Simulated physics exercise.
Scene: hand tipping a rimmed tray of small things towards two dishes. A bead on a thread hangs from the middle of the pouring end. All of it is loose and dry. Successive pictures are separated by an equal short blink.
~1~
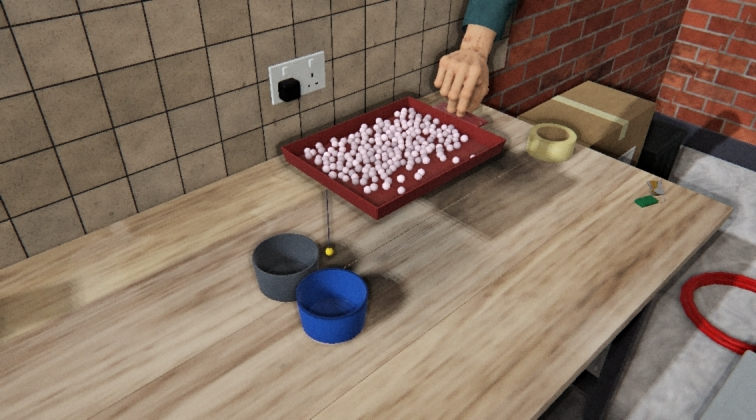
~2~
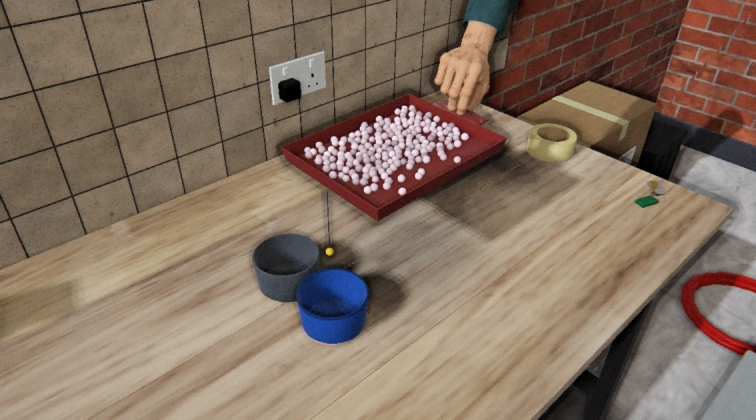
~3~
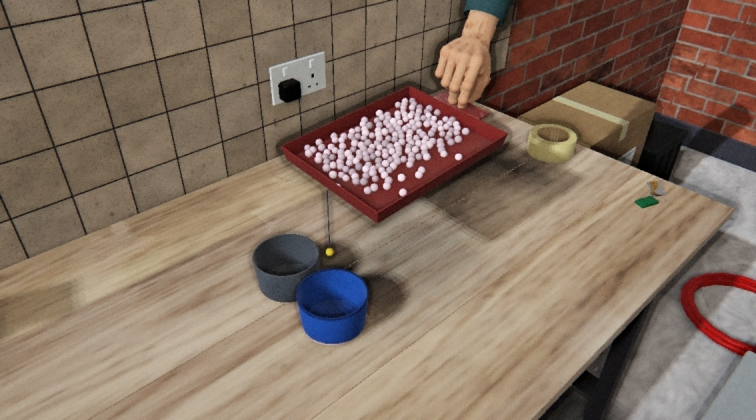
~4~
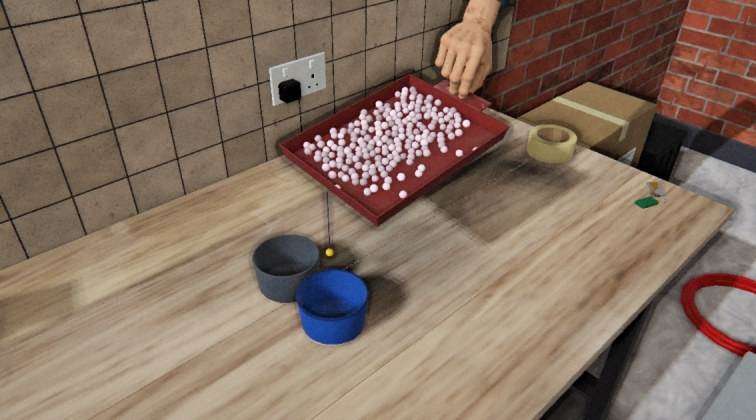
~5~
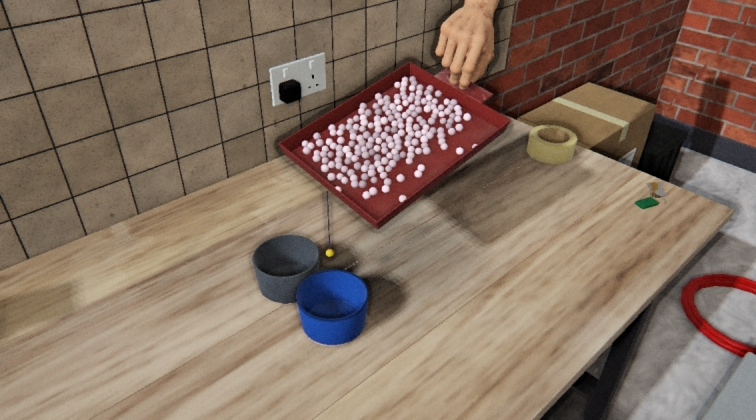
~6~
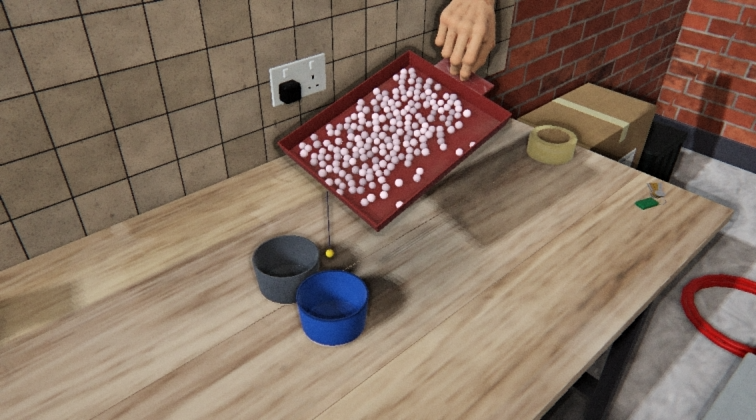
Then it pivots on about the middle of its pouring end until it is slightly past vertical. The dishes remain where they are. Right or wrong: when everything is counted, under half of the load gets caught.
Right.
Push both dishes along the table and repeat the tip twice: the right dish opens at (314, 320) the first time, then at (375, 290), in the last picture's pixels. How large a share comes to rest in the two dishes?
Close to 0 in a hundred, then close to 70 in a hundred.
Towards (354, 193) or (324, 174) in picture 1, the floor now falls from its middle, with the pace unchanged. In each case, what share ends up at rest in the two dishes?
First heading 60 %, second heading 70 %.
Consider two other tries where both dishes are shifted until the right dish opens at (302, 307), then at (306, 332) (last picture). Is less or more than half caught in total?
Shy of half, then shy of half.
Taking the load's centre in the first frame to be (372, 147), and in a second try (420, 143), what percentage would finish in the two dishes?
It comes to about 30 per cent the first time and about 30 per cent the second.
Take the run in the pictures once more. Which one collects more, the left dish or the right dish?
I'd say more ends in the right-side one.
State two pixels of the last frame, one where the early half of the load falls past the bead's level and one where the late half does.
Around (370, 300) first; around (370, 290) second.
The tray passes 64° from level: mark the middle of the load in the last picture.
Mark it at roughly (369, 215) in the final frame.
Shortly afterwards, tray tipped steeply; the bulk on the tray; only a few in the right dish; a little outside both; a little in the air.
Next, tray tipped past a quarter turn; a little on the tray; near a third in the right dish; near half outside both; a little in the air.
Some moments later, tray tipped past a quarter turn; near a third in the right dish; near two thirds outside both.
In the end, tray tipped past a quarter turn; near a third in the right dish; none at all in the left dish; near two thirds outside both.
